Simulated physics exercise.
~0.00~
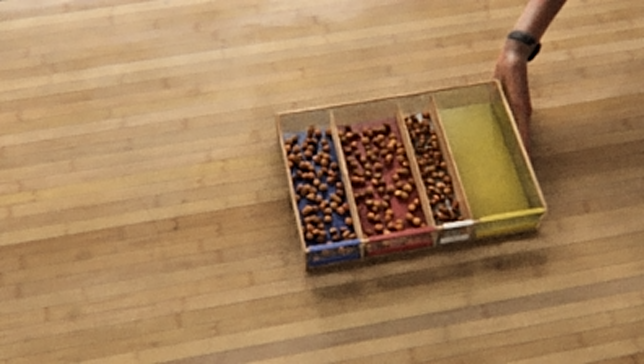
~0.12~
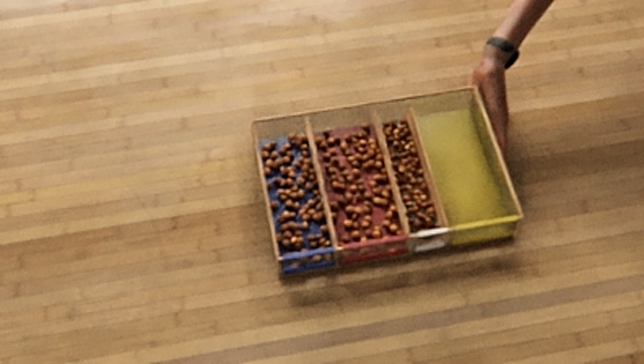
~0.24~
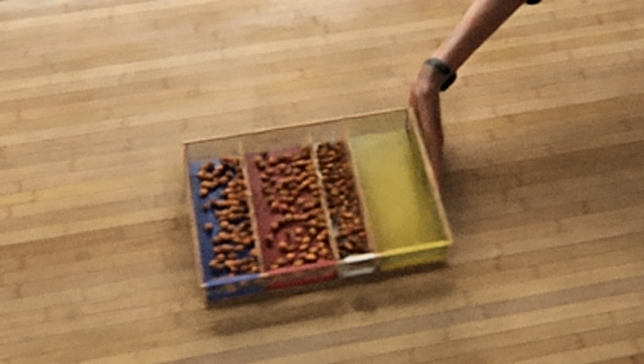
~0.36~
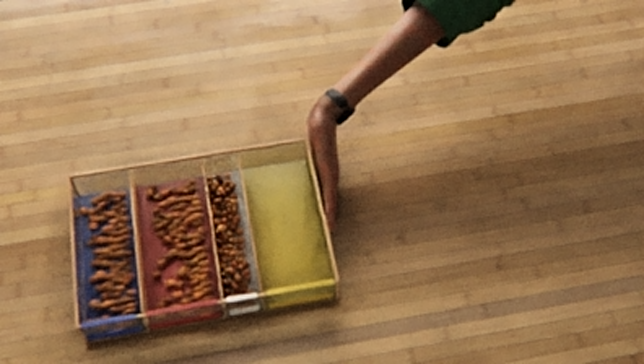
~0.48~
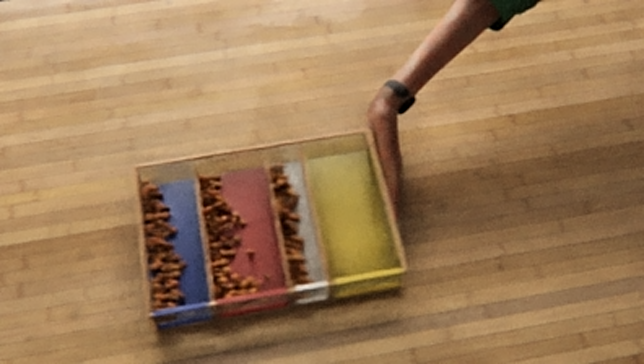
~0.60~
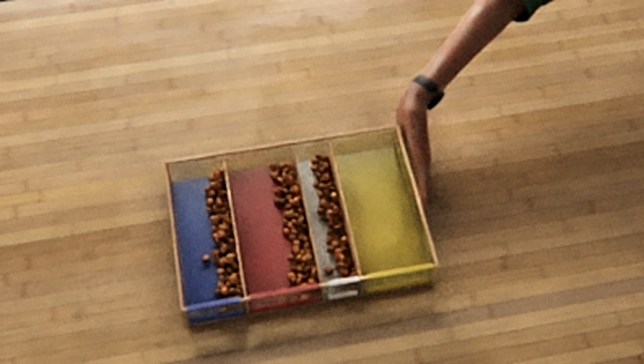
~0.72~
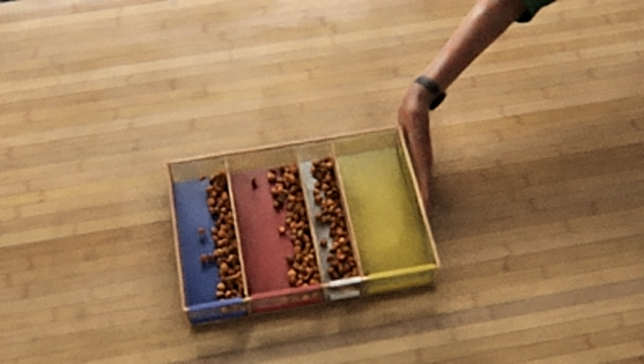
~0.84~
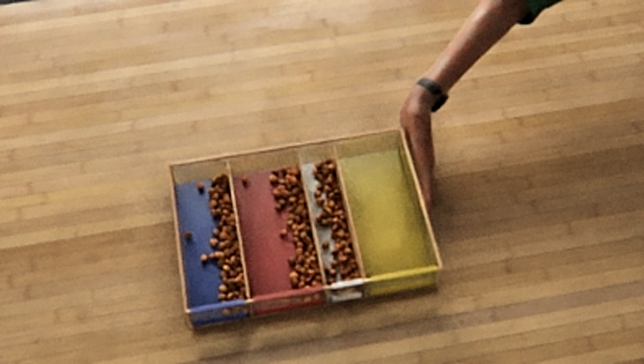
A hand slides a divided tray of cat kibble left, then partway back right, and stops.
